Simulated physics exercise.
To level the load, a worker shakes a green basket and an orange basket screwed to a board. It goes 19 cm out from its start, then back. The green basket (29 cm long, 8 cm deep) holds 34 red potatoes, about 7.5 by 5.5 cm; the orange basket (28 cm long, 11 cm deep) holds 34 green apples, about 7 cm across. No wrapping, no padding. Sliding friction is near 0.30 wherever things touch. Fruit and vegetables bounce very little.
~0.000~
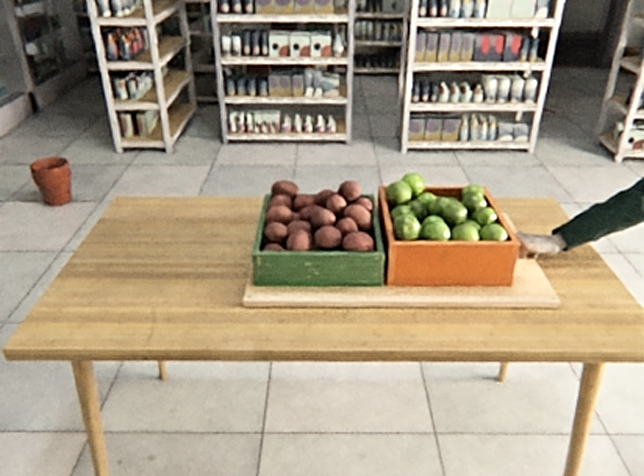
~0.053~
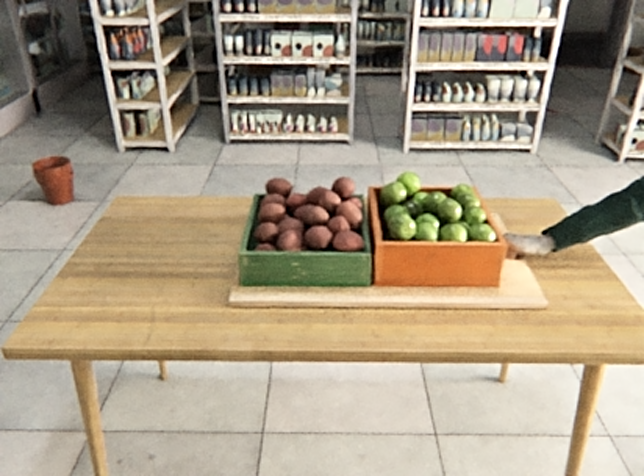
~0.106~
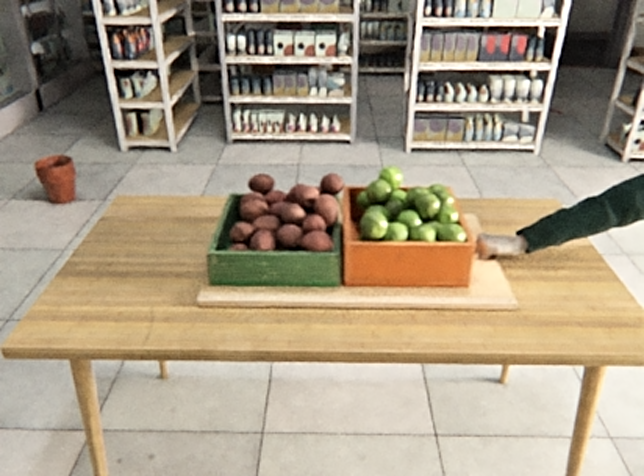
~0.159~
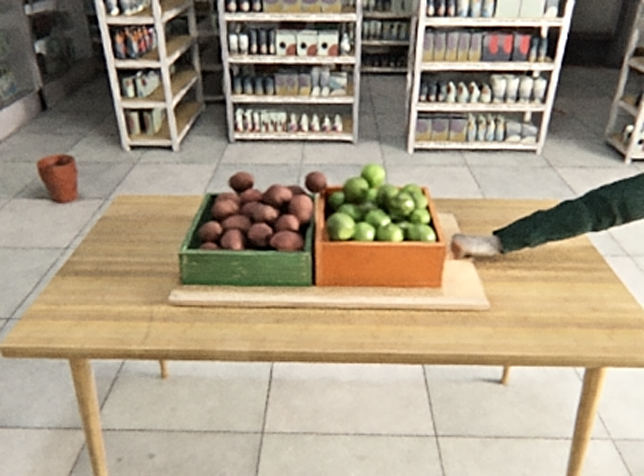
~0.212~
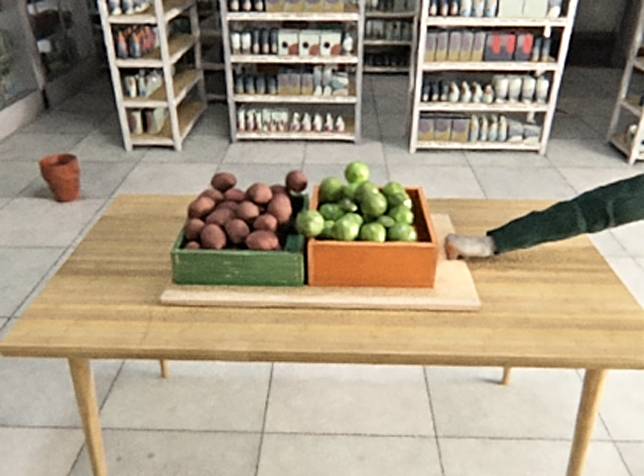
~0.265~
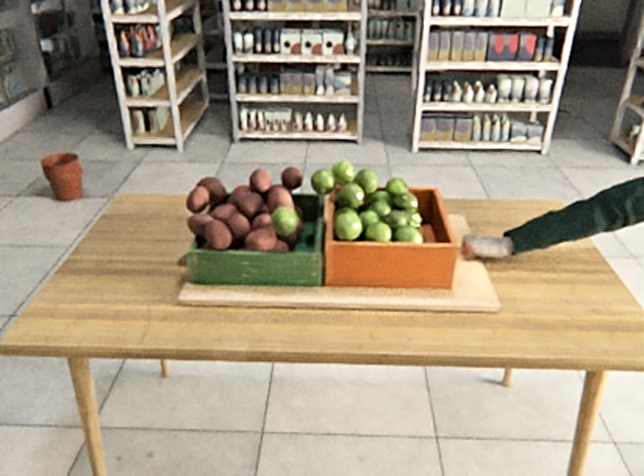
Two boxes of potatoes and green apples slide left, then right, as a hand moves their board.
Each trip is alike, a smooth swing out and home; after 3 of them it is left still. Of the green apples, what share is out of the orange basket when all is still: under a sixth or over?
It sheds over a sixth of them.
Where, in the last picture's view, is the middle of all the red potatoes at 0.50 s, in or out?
At about (298, 232).
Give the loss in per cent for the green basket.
Lost: Green basket 45 per cent.
After 0.50 s, the green basket is down by 8 of 34 and the orange basket is down by 6 of 34.
After 0.78 s, the green basket is down by 13 of 34 and the orange basket is down by 8 of 34.
After 1.19 s, the green basket is down by 16 of 34 and the orange basket is down by 11 of 34.
When it is over (at 1.70 s), the green basket is down by 15 of 34 and the orange basket is down by 11 of 34. Asked share, 11 of 34, 32 per cent.
